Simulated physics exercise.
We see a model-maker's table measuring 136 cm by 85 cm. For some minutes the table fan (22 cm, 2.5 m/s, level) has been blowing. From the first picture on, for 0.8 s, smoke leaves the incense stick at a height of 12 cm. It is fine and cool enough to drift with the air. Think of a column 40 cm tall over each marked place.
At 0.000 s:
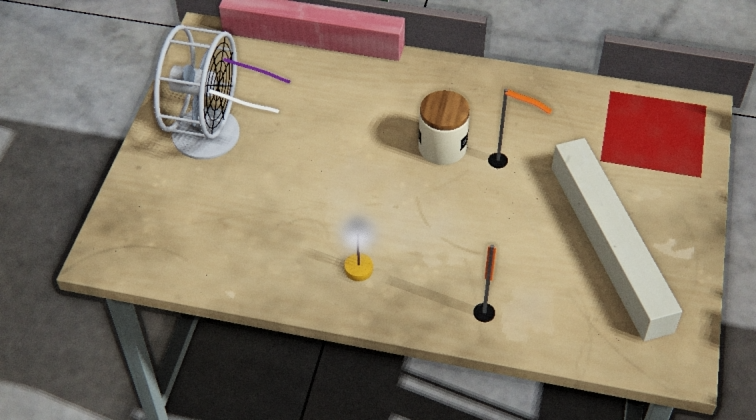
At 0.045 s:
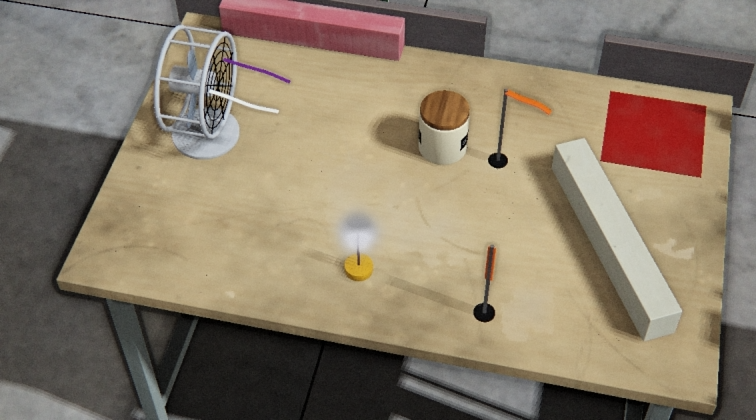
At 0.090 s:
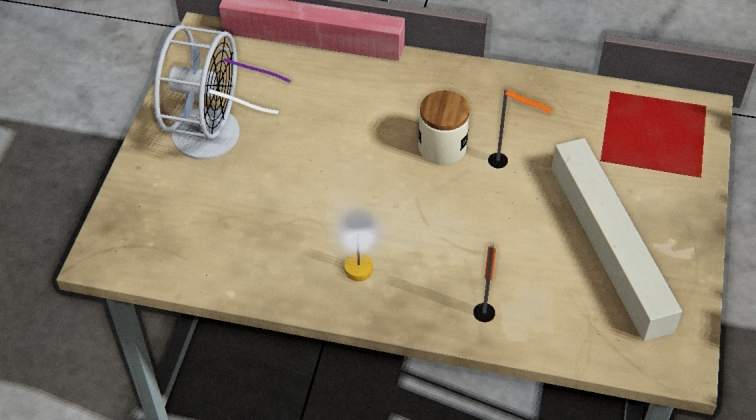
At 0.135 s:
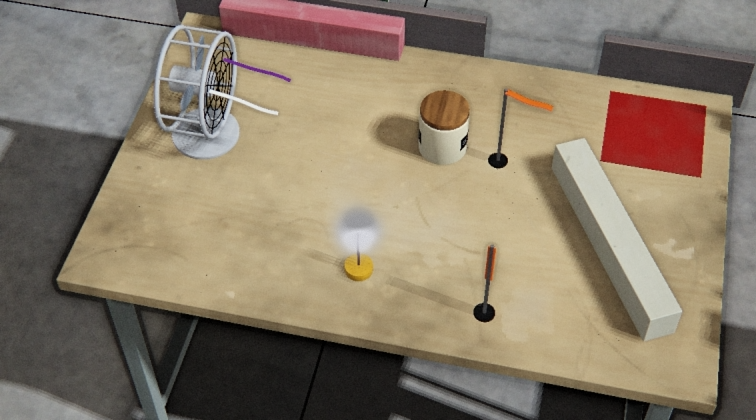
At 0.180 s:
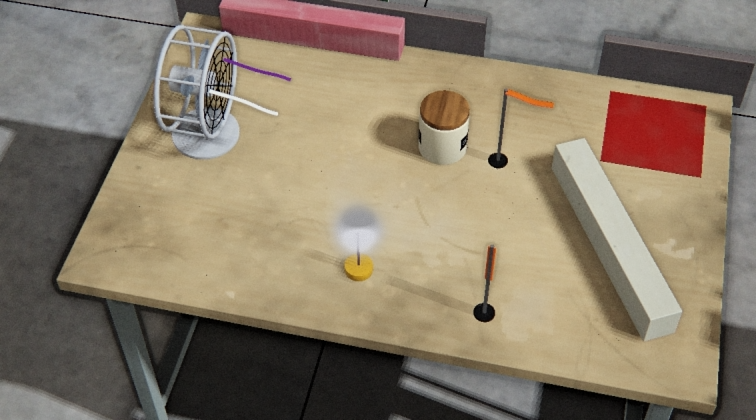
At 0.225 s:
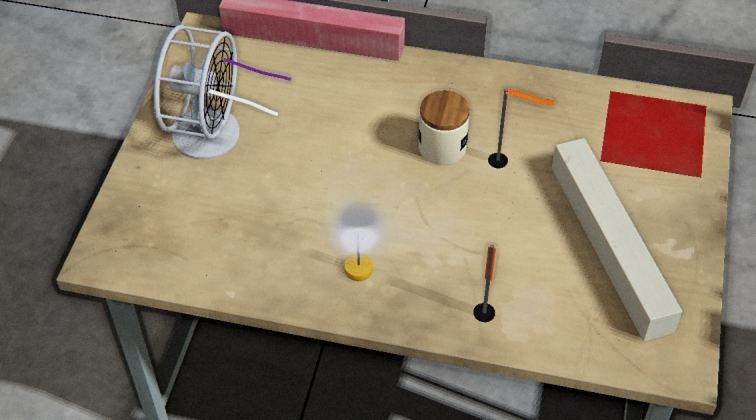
Wooden table with a running fan, its ribbons and an orange ribbon fluttering slightly while faint smoke hangs above an incense stick.
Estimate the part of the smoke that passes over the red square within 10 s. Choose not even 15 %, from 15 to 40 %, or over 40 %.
The share reaching it is under 15 %.
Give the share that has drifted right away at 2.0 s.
About 5 %.
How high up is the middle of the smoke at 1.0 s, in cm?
About 10 cm.
By 1.0 s, 0 % has passed over the red square; 0 % has left the area, and the middle of the rest is near (359, 216).
By 2.0 s, 0 % has passed over the red square; 6 % has left the area, and the middle of the rest is near (472, 223).
By 4.0 s, 0 % has passed over the red square; 68 % has left the area, and the middle of the rest is near (698, 359).
By 10.0 s, 0 % has passed over the red square; 99 % has left the area.
